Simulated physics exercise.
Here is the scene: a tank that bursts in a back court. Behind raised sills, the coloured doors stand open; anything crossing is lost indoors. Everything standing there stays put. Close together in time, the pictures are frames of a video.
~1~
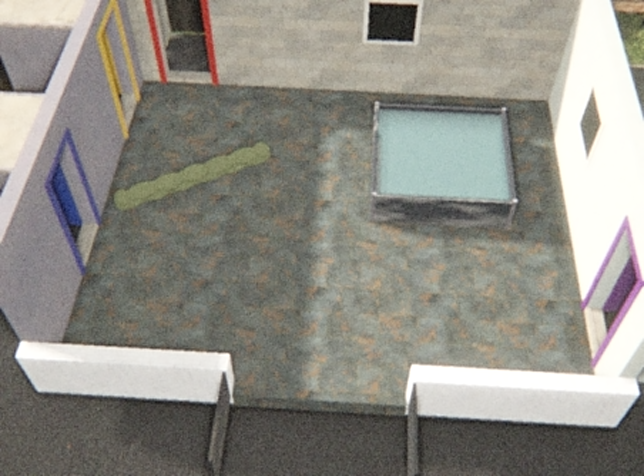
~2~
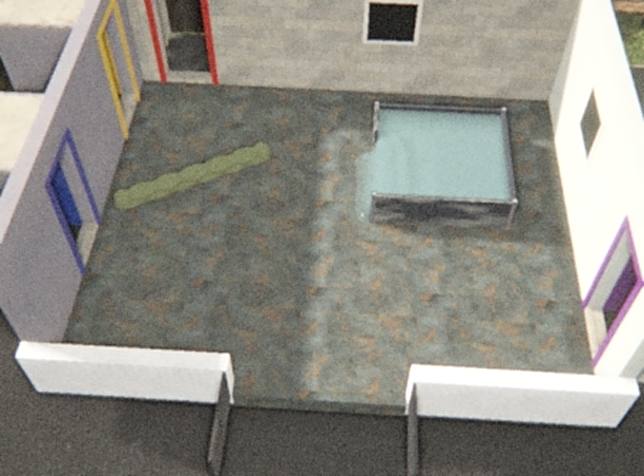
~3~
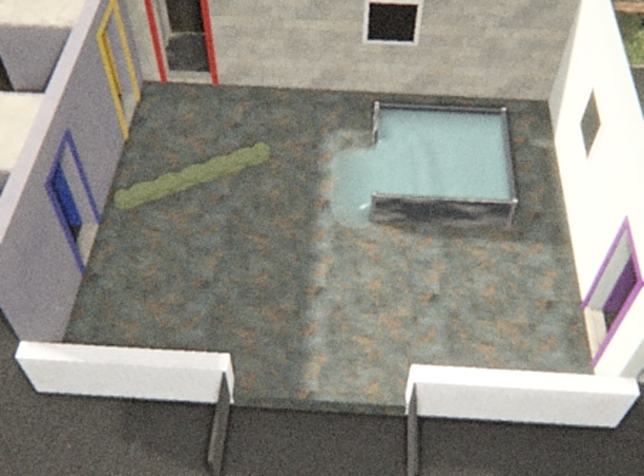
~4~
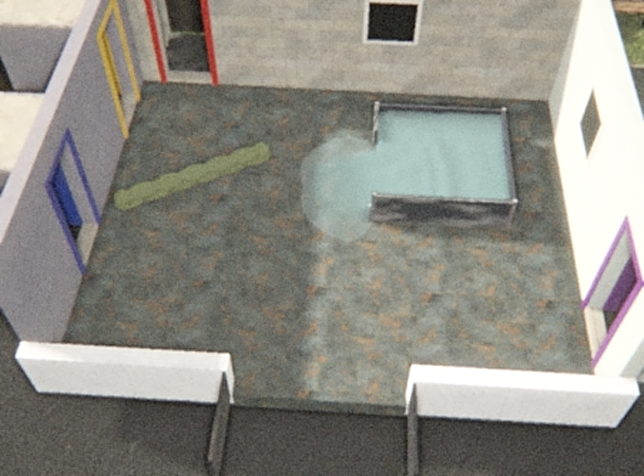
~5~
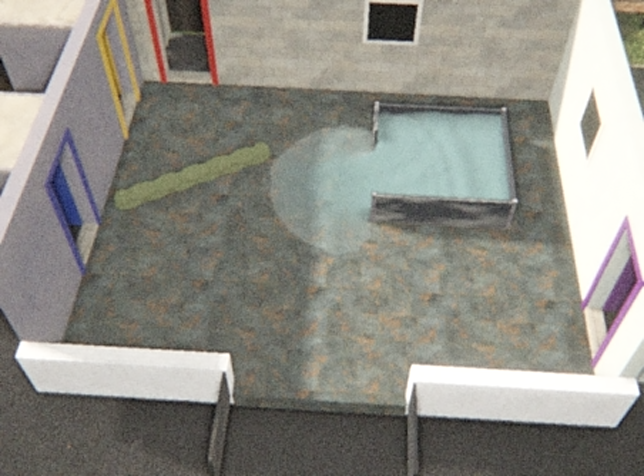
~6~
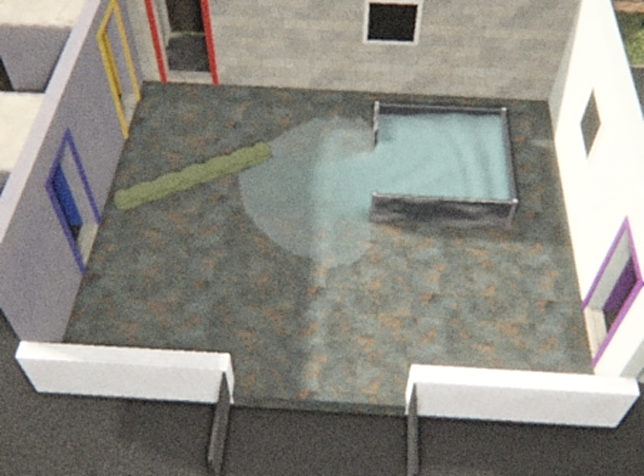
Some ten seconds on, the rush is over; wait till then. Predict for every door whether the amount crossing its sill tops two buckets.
Result: The purple door stays within two buckets of inflow; the yellow door stays within two buckets of inflow; the blue door passes two buckets of inflow; the red door stays within two buckets of inflow.
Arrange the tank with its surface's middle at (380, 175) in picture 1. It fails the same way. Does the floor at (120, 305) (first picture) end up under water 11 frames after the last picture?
Submerged.
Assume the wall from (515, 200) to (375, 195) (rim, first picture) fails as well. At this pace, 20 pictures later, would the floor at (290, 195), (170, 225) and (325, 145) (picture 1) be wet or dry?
Sequence: Spared / spared / spared.
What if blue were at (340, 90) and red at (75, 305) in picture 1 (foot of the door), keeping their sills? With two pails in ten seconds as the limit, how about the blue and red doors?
My reading: Blue stays within the limit, red exceeds the limit.
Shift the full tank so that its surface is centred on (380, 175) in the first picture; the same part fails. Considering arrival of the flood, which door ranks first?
The one in blue.
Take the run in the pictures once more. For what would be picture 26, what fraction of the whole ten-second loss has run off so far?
I'd put it at 35 per cent.
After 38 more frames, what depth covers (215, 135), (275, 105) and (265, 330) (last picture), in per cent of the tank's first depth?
About 2, 6 and 14 percent, in that order.
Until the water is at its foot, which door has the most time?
I say the one in purple.
A moment on, water covers 25 % of the floor; the purple door not reached, the yellow door not reached, the blue door not reached, the red door not reached.
Next, water covers 40 % of the floor; the purple door not reached, the yellow door not reached, the blue door over two buckets in, the red door wet at the sill, nothing in.
Then, water covers 45 % of the floor; the purple door not reached, the yellow door wet at the sill, nothing in, the blue door far over two buckets in, the red door wet at the sill, nothing in.
Later, water covers 60 % of the floor; the purple door not reached, the yellow door wet at the sill, nothing in, the blue door far over two buckets in, the red door under two buckets in.
In the end, water covers 90 % of the floor; the purple door wet at the sill, nothing in, the yellow door wet at the sill, nothing in, the blue door far over two buckets in, the red door under two buckets in.
